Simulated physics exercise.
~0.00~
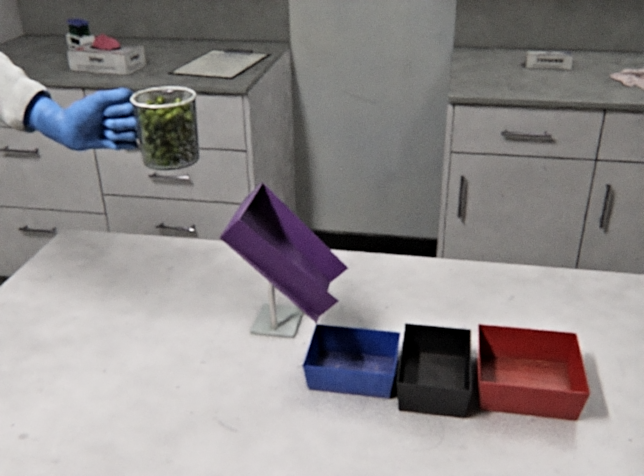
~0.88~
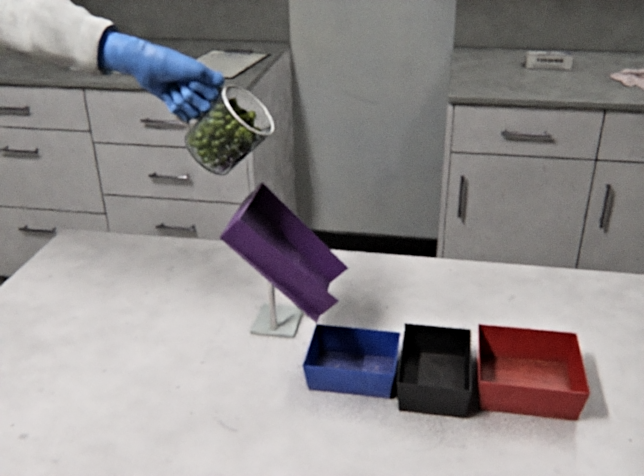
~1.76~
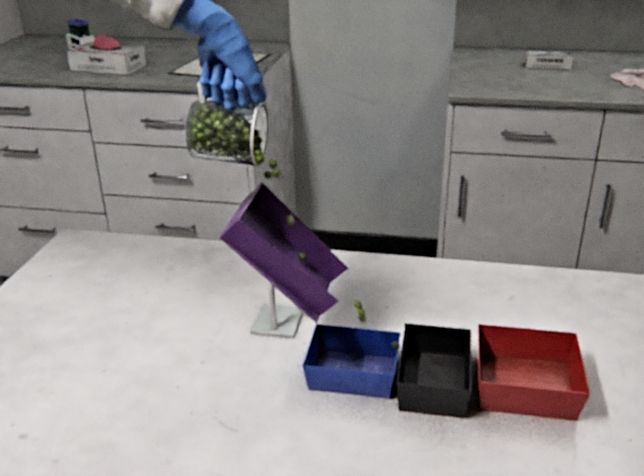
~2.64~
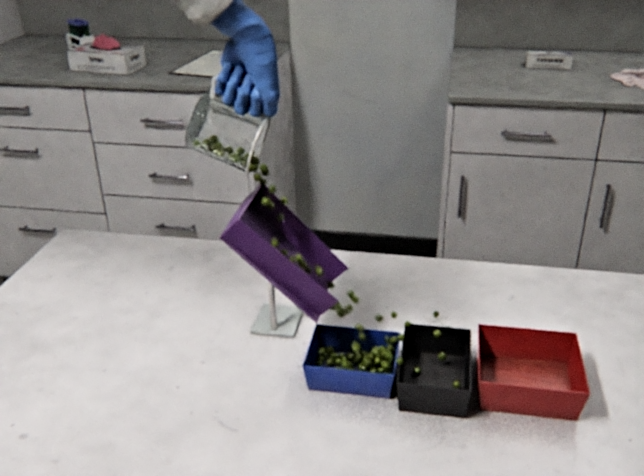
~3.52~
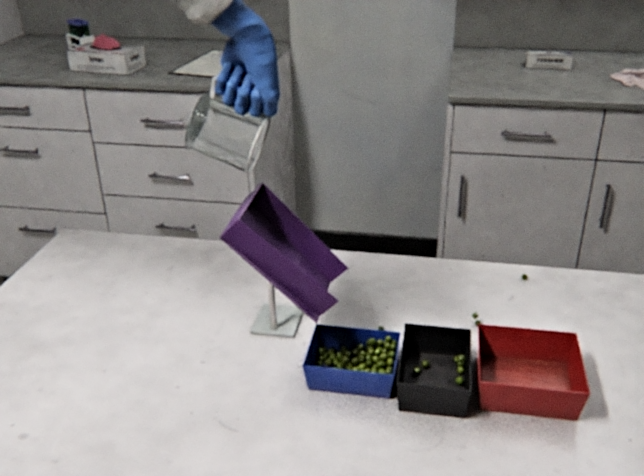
In a laboratory with grey cabinets, seen from the front and slightly above, a white table holds a tilted purple chute on a stand, with blue, black and red open tins in a row to its right. A blue-gloved hand brings in a clear cup of small green olives from the left and tips it above the chute. The olives spill out, slide down the chute and drop off its lower end. Most land in the blue tin, while a few bounce into the black one. Finally the hand holds the emptied cup tilted, the red tin looks empty, and a couple of stray olives appear beyond the tins.
